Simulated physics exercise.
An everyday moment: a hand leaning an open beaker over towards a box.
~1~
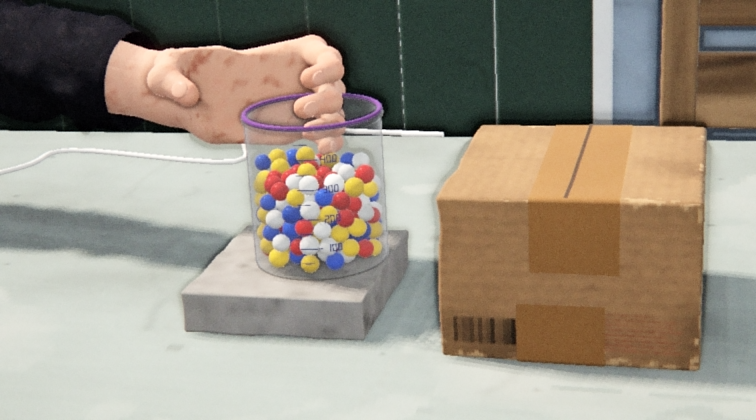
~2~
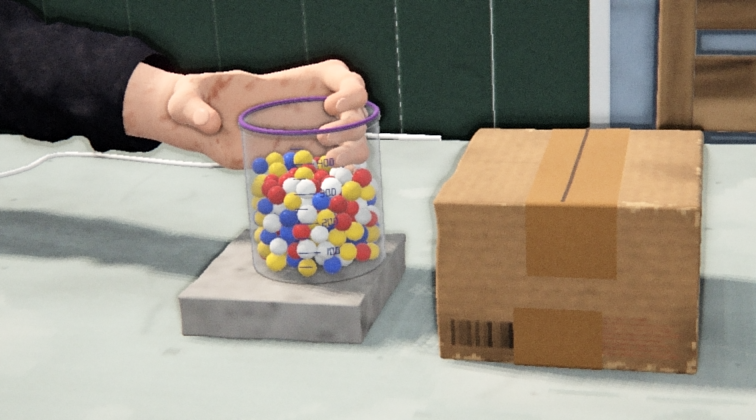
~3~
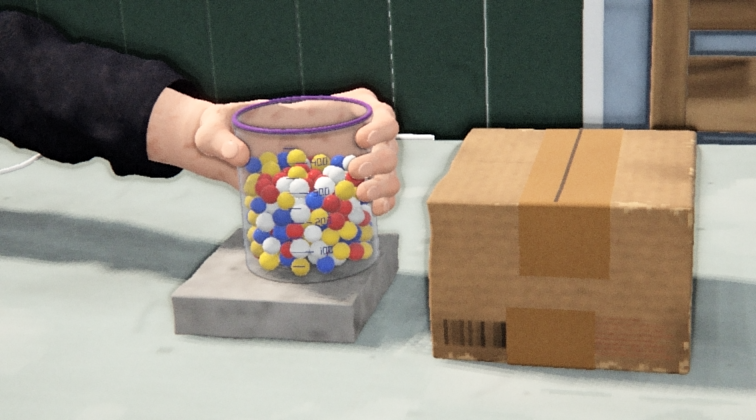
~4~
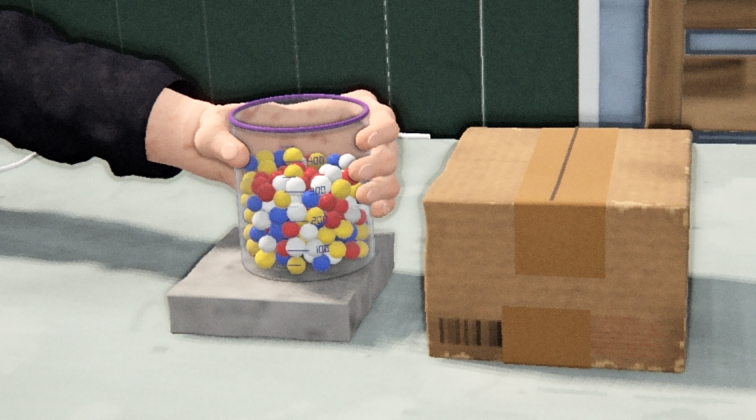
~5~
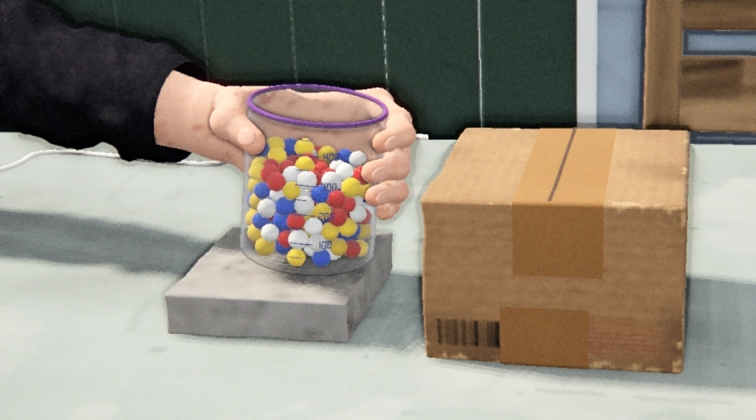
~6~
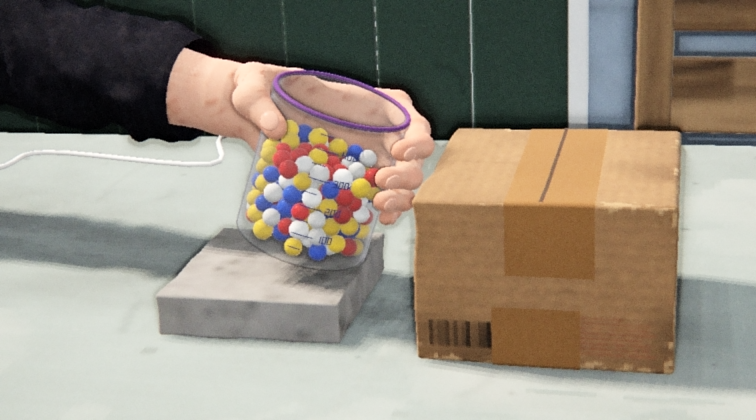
A hand reached around a clear beaker of colourful beads on a grey slab, gripped it, then lifted it slightly and tilted it to the right, towards a cardboard box on the table.
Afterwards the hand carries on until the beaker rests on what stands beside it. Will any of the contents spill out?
No, everything stays in.
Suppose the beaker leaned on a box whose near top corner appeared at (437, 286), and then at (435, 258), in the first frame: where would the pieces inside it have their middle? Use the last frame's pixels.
(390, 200) and (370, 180), approximately.
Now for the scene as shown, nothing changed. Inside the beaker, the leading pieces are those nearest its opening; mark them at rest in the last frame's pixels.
They come to rest near pixel (389, 172) of the last picture.
Then, 0.17 s on from there, the beaker leans 29°; everything is still inside.
Then, 0.34 s on from there, the beaker rests on the box at 34°; everything is still inside.
In the end, the beaker rests on the box at 34°; everything is still inside.
